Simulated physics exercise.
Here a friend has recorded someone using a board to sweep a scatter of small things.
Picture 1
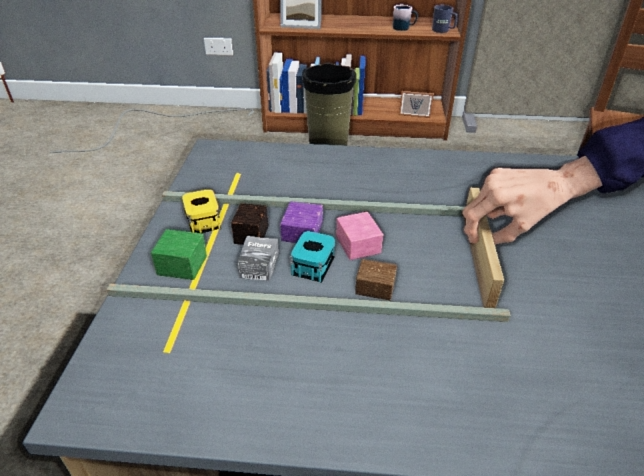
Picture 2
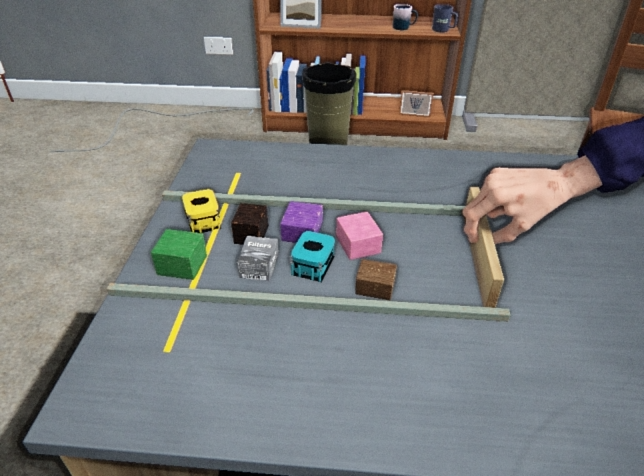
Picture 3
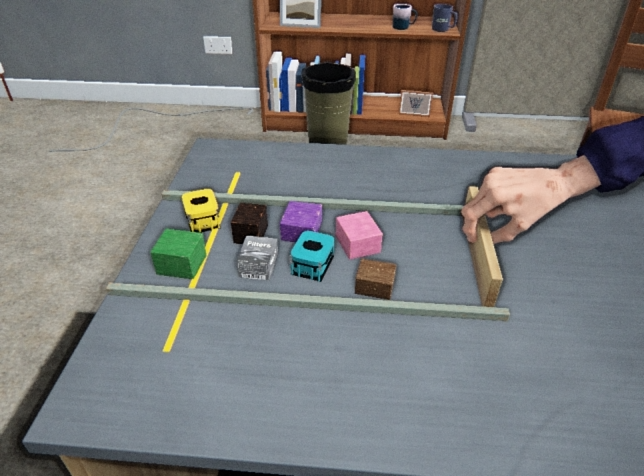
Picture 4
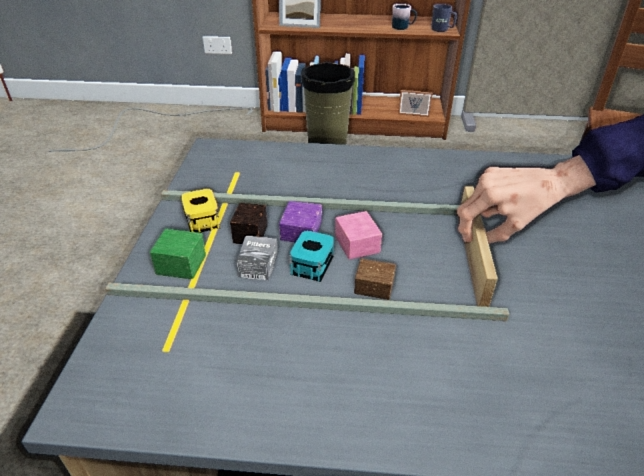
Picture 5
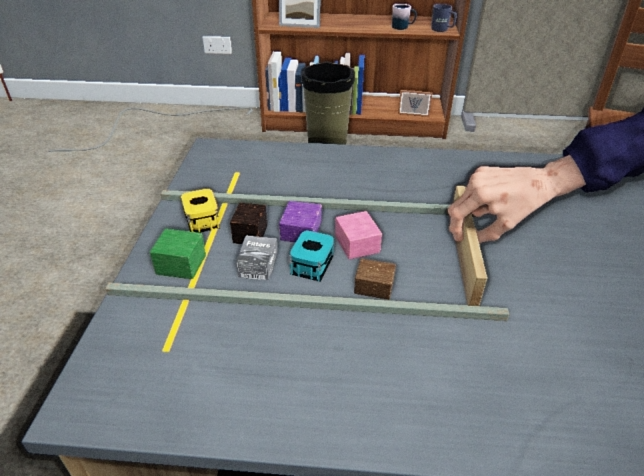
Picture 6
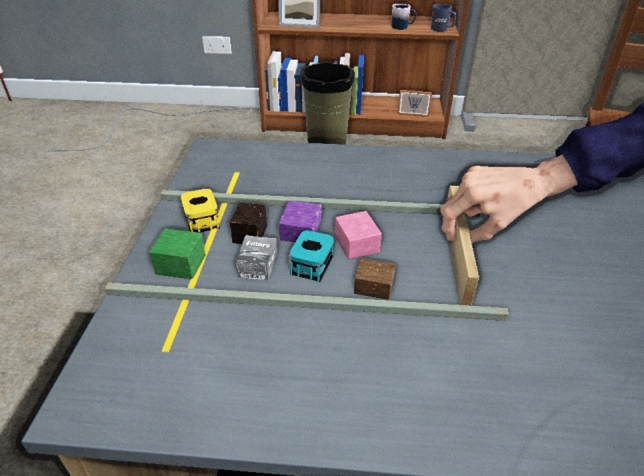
Hand holding a wooden board upright between two rails, then sliding it slightly left towards coloured blocks and cases that stay still.
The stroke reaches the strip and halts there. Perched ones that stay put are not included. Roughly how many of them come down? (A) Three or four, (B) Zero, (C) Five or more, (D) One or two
Option A: Three or four.
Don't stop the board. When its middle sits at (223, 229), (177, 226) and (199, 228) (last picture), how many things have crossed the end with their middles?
In order of the places given, that's 2, 5 and 4.
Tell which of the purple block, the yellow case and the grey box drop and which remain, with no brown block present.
The purple block keeps its place, the yellow case ends up down and the grey box keeps its place.
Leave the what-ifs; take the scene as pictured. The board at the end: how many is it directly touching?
Contact count: 2.
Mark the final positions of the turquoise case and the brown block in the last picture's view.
Roughly (163, 246), and the other roughly (175, 272).
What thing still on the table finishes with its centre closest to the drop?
The purple block finishes closest.
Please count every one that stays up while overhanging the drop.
I'd say 0 of them.
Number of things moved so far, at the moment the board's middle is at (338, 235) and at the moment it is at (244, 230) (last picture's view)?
Well, it's 5 at the first one and 8 at the second.
Soon after, none off yet; green block at rest near (179, 254); yellow case at rest near (200, 211); black block at rest near (249, 224).
After that, none off yet; green block at rest near (179, 254); yellow case at rest near (200, 211); black block displaced a little near (231, 223).
And then, none off yet; green block displaced about its own width near (124, 253); yellow case displaced about its own width near (153, 205); black block displaced well along near (172, 219).
In the end, the number that fall off is three or four; gone, grey box, black block, yellow case and green block.
